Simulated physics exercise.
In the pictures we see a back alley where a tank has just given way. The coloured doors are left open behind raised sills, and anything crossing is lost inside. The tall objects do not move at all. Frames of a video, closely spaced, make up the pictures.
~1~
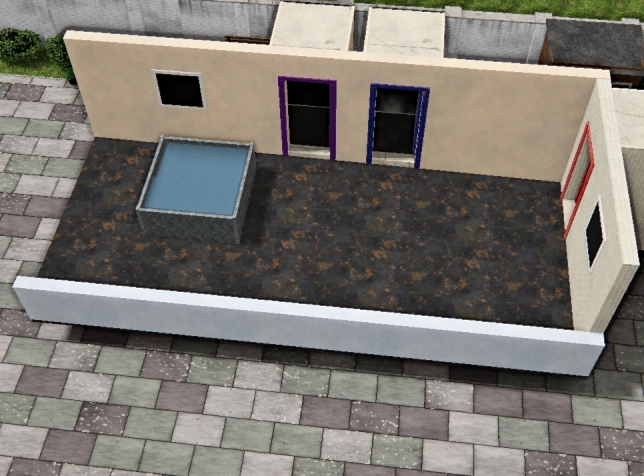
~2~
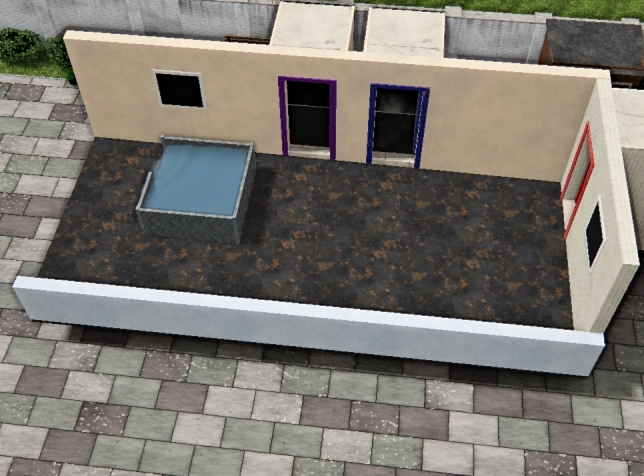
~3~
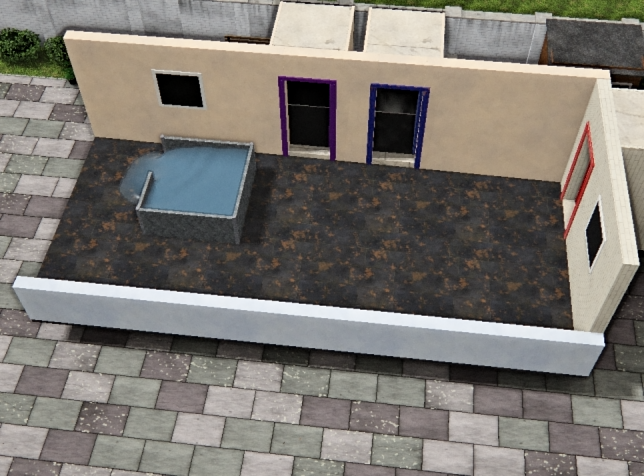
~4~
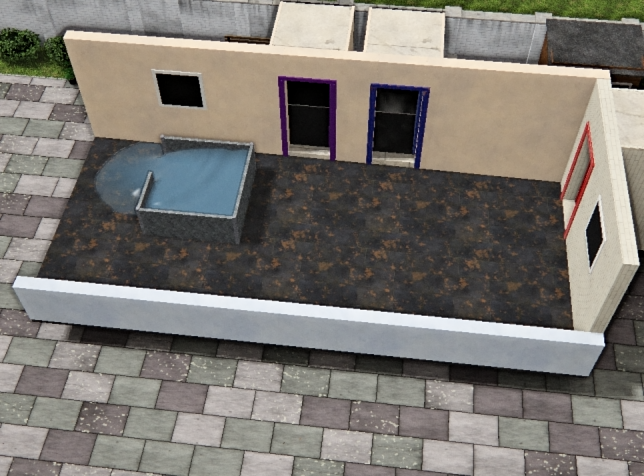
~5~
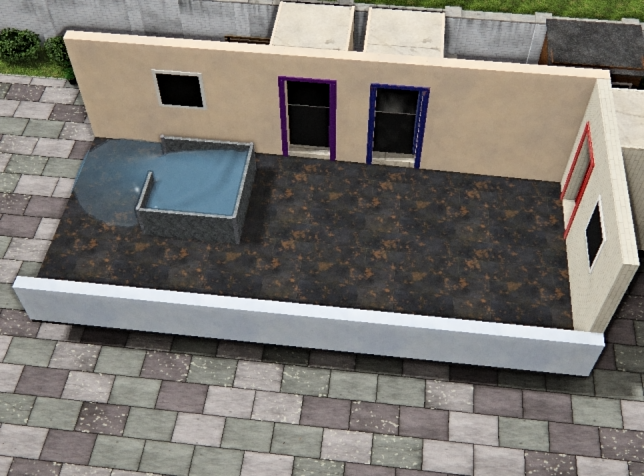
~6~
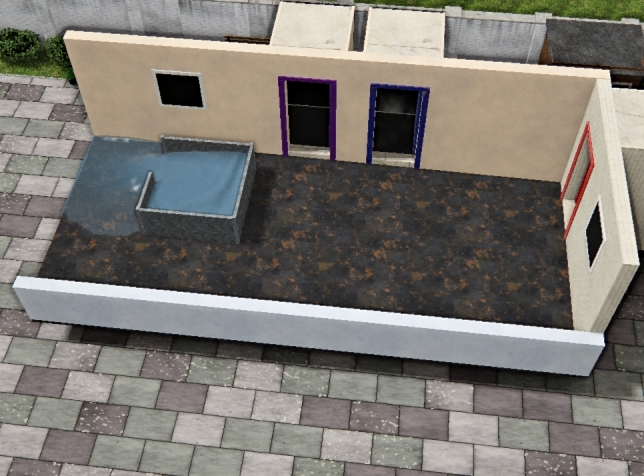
Water pouring from a gap in the left side of a grey tank, spreading across the dark floor of a walled enclosure.
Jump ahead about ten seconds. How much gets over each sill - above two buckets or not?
At the end, the red door will keep it to two buckets; the purple door will keep it to two buckets; the blue door will keep it to two buckets.
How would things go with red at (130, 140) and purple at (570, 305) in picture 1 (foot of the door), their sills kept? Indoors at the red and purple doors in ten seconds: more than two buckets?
For red it ends up above, and for purple it remains below.
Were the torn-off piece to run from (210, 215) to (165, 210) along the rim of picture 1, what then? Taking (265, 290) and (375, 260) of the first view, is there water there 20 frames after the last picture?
In order - first: Drenched, second: Drenched.
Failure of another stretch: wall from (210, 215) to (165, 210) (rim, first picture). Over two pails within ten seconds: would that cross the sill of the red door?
Door red: It goes beyond the limit.
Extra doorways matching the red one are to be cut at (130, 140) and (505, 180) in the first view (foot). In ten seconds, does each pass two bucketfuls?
Exceeds it; stays within it.
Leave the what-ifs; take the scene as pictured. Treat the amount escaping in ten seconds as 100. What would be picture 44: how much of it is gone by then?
Near 85 %.
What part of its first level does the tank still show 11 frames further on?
It works out to roughly 54 %.
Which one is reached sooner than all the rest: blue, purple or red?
The door marked purple.
A moment on, water covers 10 % of the floor; the red door not reached, the purple door not reached, the blue door not reached.
Next, water covers 10 % of the floor; the red door not reached, the purple door not reached, the blue door not reached.
Then, water covers 10 % of the floor; the red door not reached, the purple door not reached, the blue door not reached.
Later, water covers 10 % of the floor; the red door not reached, the purple door wet at the sill, nothing in, the blue door not reached.
In the end, water covers 10 % of the floor; the red door not reached, the purple door wet at the sill, nothing in, the blue door not reached.
